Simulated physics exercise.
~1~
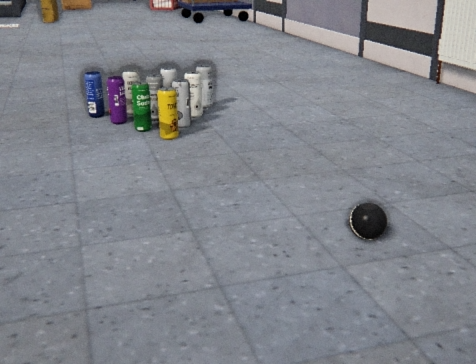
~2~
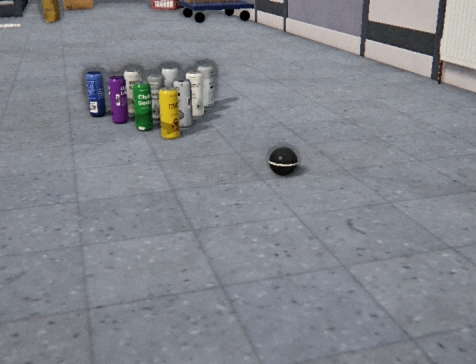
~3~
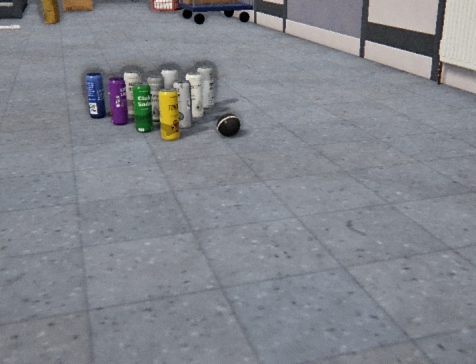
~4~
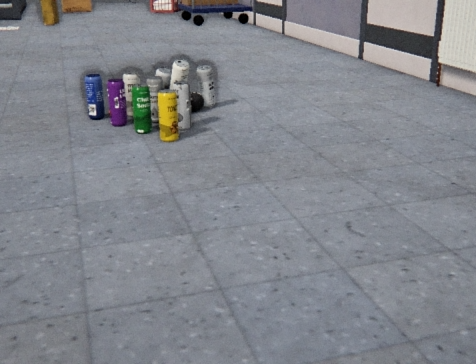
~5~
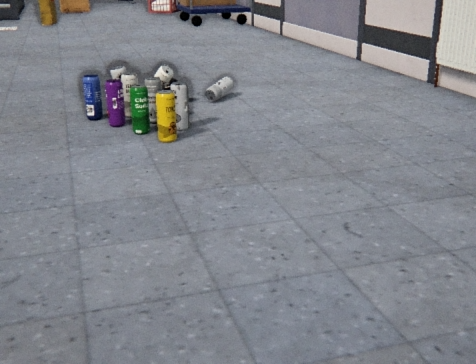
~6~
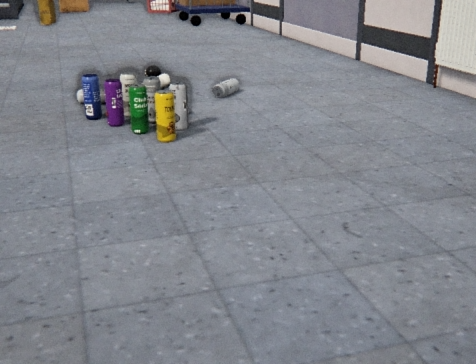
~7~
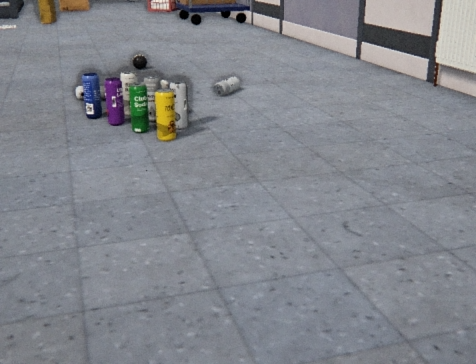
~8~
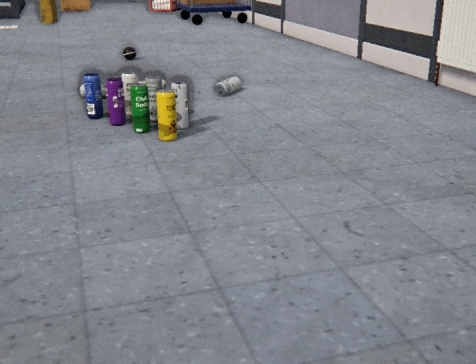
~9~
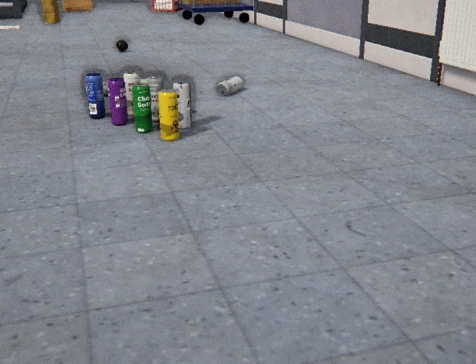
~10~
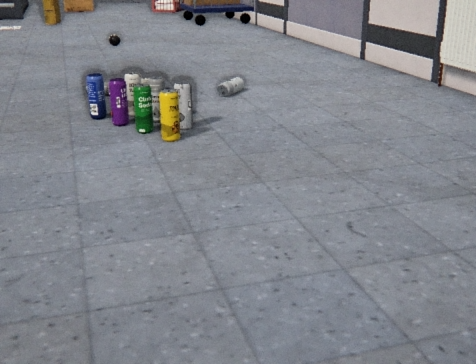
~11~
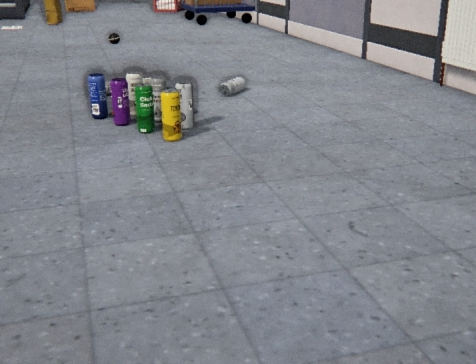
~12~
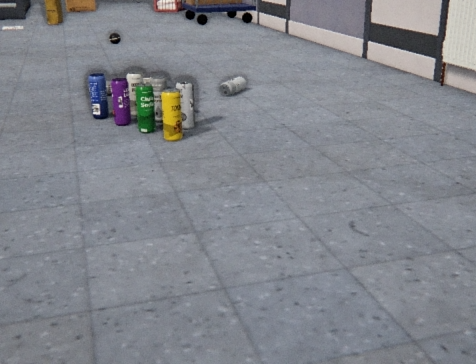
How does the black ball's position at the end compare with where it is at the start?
At the start the ball is in the right foreground, in front of and to the right of the tubes. By the end it is at the upper left, far back on the floor behind the group.
